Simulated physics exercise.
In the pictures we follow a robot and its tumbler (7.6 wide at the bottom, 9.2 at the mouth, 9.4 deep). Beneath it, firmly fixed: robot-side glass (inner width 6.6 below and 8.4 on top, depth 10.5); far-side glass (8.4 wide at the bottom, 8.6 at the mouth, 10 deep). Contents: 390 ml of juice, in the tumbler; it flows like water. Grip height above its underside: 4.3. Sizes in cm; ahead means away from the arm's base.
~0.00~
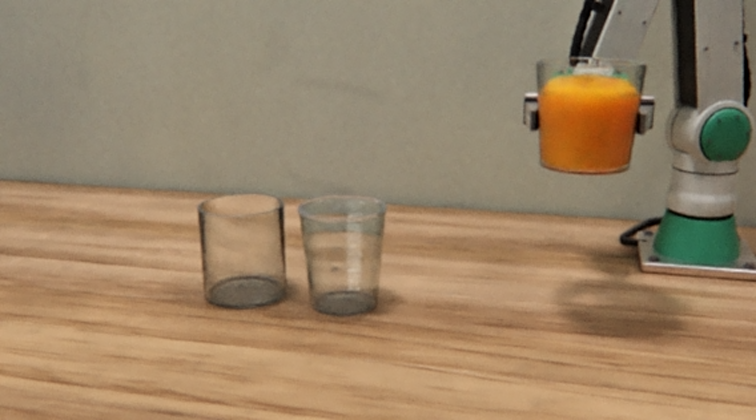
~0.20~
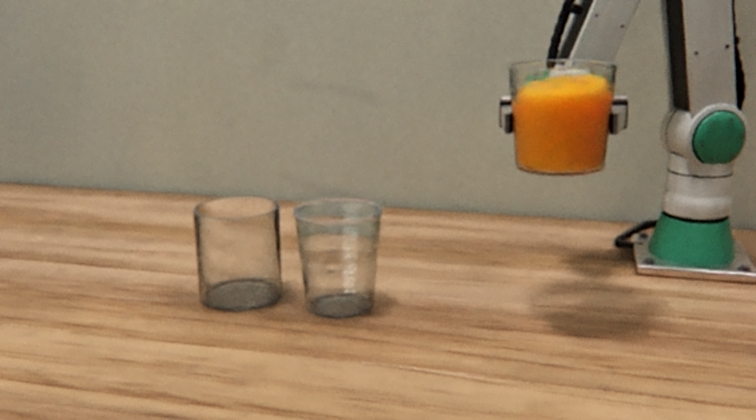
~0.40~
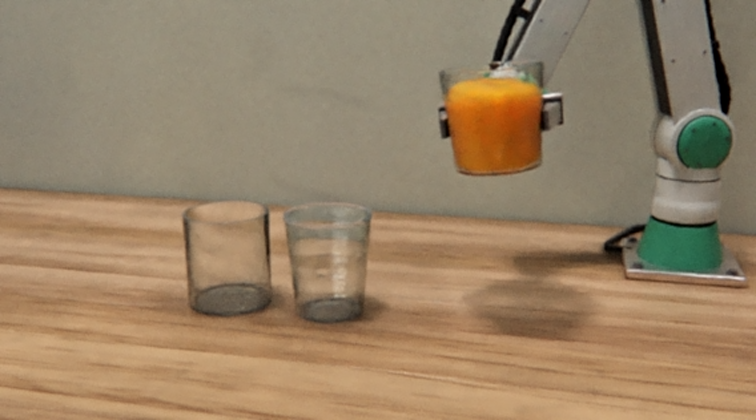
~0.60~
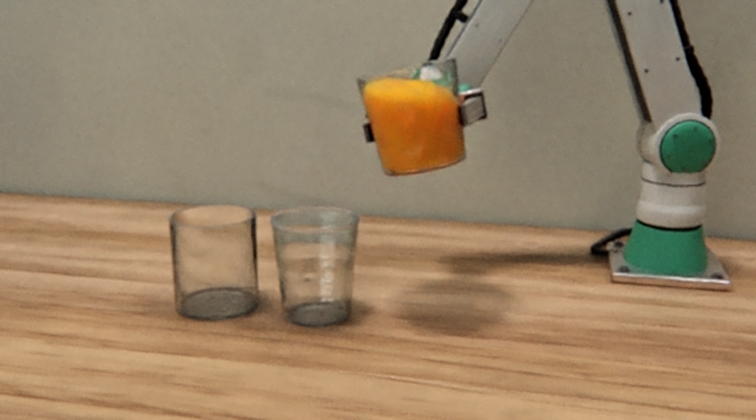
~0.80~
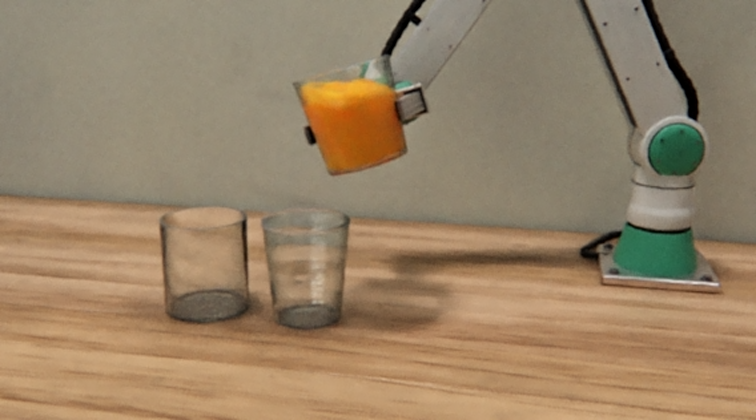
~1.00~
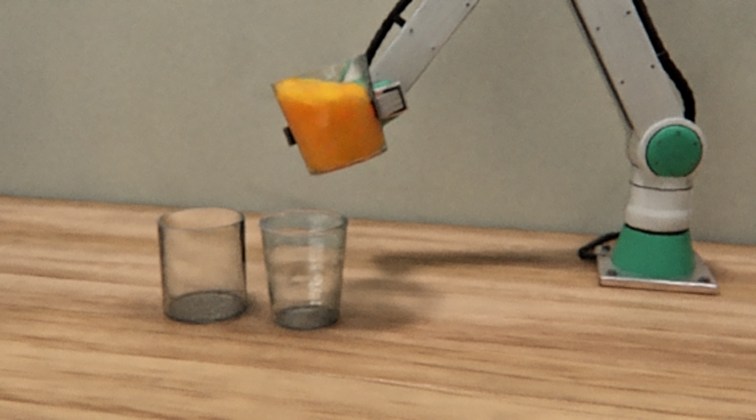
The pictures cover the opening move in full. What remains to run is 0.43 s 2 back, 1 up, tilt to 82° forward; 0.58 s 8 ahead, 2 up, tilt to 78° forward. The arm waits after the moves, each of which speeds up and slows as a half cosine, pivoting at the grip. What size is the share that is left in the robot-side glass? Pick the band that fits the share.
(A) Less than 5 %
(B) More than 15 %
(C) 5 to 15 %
Option A: Less than 5 %.
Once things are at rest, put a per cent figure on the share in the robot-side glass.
The figure is roughly 0 per cent.
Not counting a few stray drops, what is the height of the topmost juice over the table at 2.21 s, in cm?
It gets up to close to 21 centimetres, I'd say.
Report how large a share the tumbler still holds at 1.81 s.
25 %.
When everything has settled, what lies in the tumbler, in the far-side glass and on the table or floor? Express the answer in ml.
Around 30 ml in the first, 210 ml in the second and 150 ml in the third.
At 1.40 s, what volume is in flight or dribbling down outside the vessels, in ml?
Reading: Near 80 ml.
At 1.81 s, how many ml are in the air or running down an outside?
About 25 ml.
After 1.40 s, tilted 81° forward, liquid up to 23 above the table; 295 ml in the tumbler, 15 ml in the far-side glass, 80 ml in the air or running down outside.
After 1.81 s, tilted 79° forward, liquid up to 35 above the table; 145 ml in the far-side glass, 115 ml on the table or floor, 105 ml in the tumbler, 25 ml in the air or running down outside.
After 2.21 s, tilted 78° forward, liquid up to 22 above the table; 190 ml in the far-side glass, 145 ml on the table or floor, 40 ml in the tumbler, 10 ml in the air or running down outside.
After 3.01 s, tilted 78° forward, liquid up to 22 above the table; 205 ml in the far-side glass, 155 ml on the table or floor, 35 ml in the tumbler.
In the end, 205 ml in the far-side glass, 155 ml on the table or floor, 30 ml in the tumbler. That is 0 % in the robot-side glass.
